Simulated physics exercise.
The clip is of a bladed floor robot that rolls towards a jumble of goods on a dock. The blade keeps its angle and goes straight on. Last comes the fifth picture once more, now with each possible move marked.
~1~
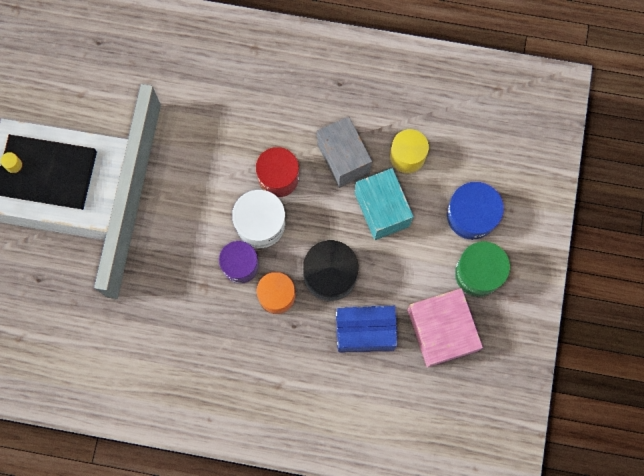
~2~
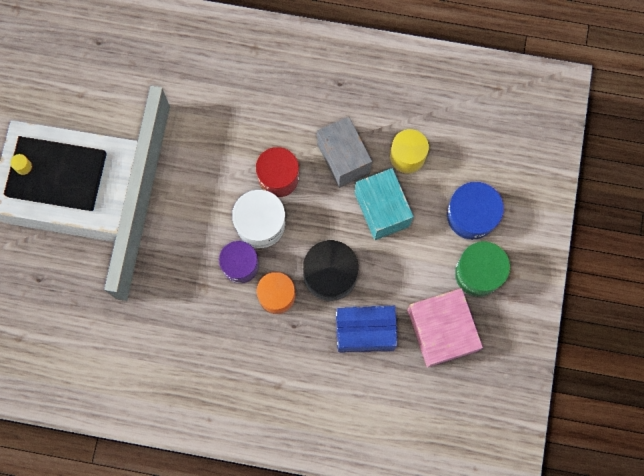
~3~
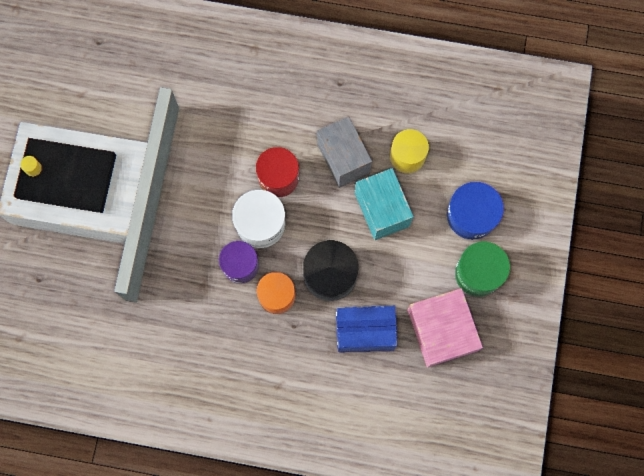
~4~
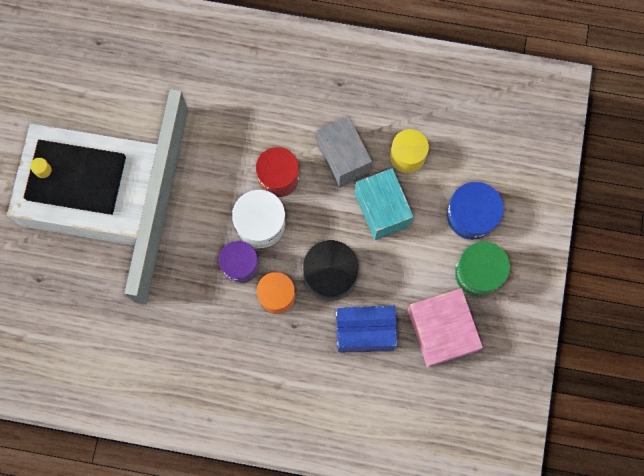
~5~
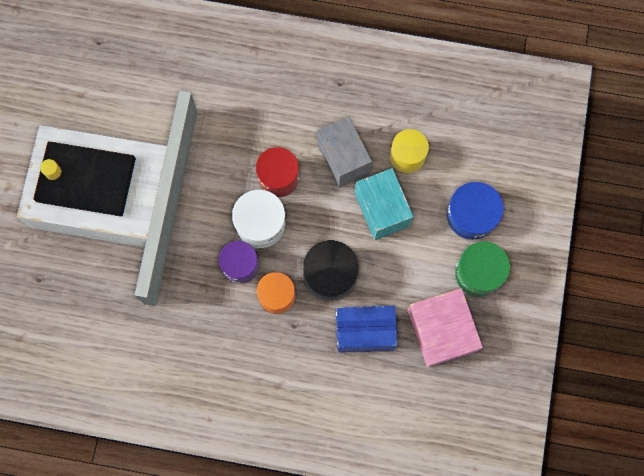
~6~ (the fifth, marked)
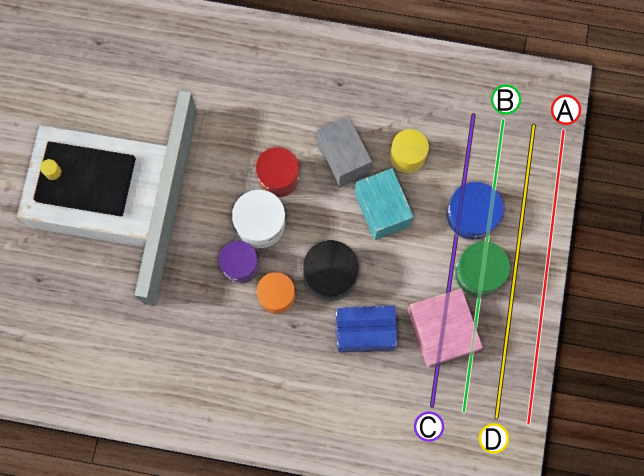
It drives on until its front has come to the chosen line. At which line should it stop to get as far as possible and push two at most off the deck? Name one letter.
Up to line B.
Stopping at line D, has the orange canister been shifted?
Yes.
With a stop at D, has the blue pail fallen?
By then, yes.
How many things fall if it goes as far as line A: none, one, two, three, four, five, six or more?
By then, six or more.
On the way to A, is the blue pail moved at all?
Yes.
On the marked copy, A at (547, 272); B at (484, 261); C at (454, 255); D at (516, 266).
With B. Early on, robot (207, 200); orange canister (291, 308); red pail (316, 180).
Further on, robot (323, 220); blue pail (514, 212); green pail (506, 265).
At the end, robot (413, 236); blue pail over the edge; green pail over the edge; two fallen.
As for the rest, A drops ten; C is within the limit but short; D drops five.
